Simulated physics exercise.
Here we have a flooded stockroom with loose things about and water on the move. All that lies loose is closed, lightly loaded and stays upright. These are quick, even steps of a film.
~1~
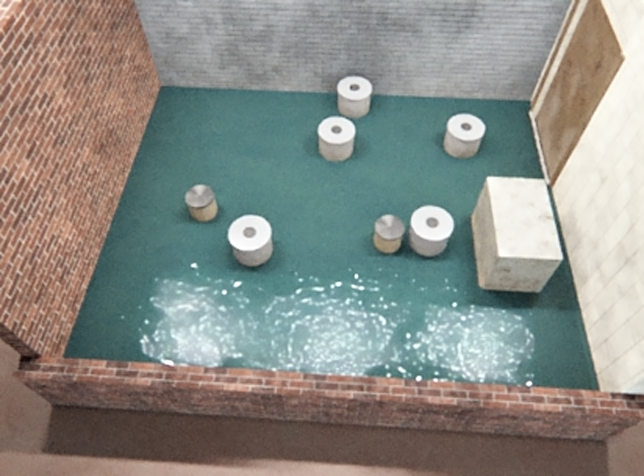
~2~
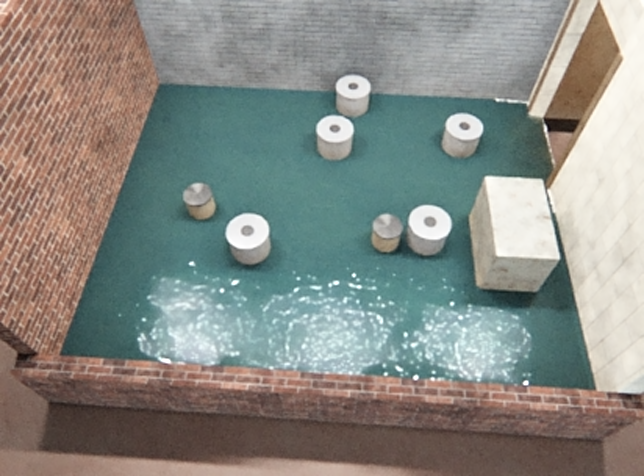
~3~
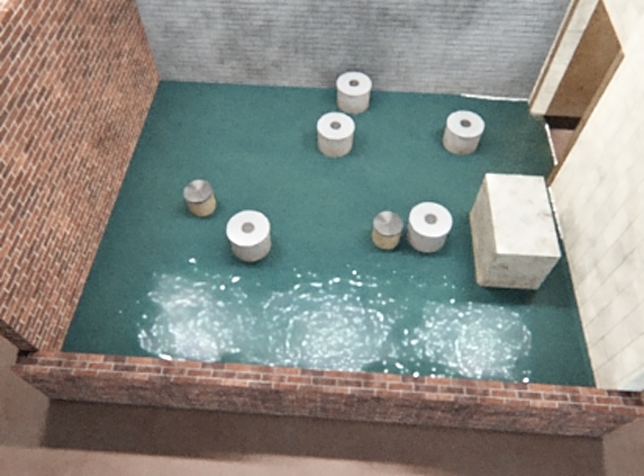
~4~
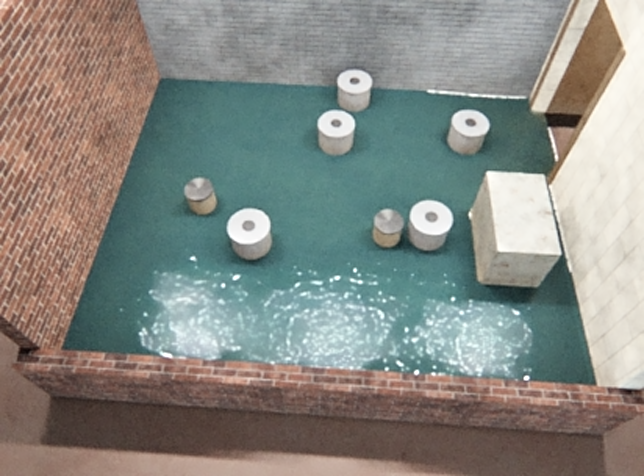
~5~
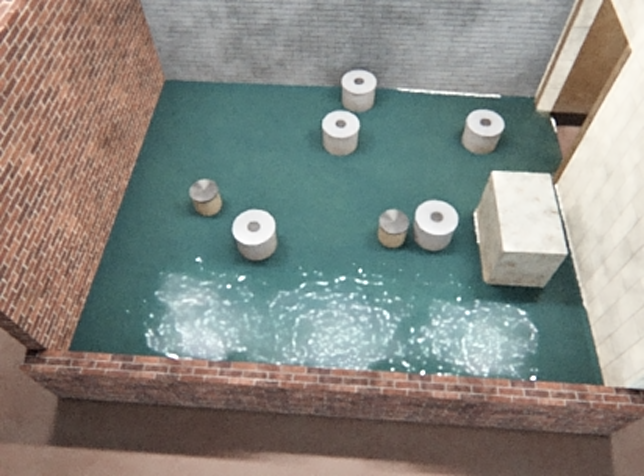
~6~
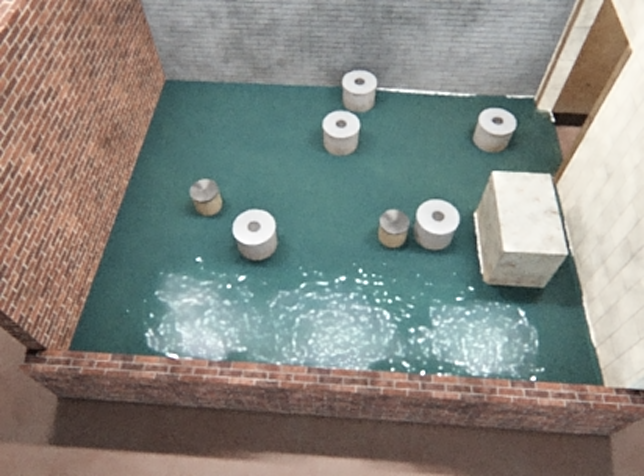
A brown panel in the right wall opened above green water dotted with pale, round tubs, and then the tub nearest the opening drifted right toward it while the others barely moved.
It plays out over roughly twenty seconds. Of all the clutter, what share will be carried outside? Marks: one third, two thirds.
Share: Two thirds or above.
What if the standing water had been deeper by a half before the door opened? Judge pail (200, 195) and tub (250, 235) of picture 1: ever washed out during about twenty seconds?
As listed: Stays, stays.
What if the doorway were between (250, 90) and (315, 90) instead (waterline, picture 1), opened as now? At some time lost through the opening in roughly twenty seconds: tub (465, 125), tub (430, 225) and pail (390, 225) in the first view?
One after the other: No, left behind, kept in.
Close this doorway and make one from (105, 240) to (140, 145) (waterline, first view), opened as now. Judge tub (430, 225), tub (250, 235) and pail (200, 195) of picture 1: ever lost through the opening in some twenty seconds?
In turn: No, through, carried outside.
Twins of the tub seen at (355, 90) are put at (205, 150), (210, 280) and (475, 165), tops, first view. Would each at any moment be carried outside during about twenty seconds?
One after the other: Still in, left behind, out.
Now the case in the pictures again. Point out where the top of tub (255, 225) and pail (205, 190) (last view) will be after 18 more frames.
Close to (305, 213) and (240, 181).
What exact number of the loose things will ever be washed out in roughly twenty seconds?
That makes 5.
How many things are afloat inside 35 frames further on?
It comes to 2.
A moment on, 1 of 7 are out; 6 afloat.
Next, 2 of 7 are out; 5 afloat.
Later, 5 of 7 are out; 2 afloat.
In the end, 5 of 7 are out; 2 afloat.
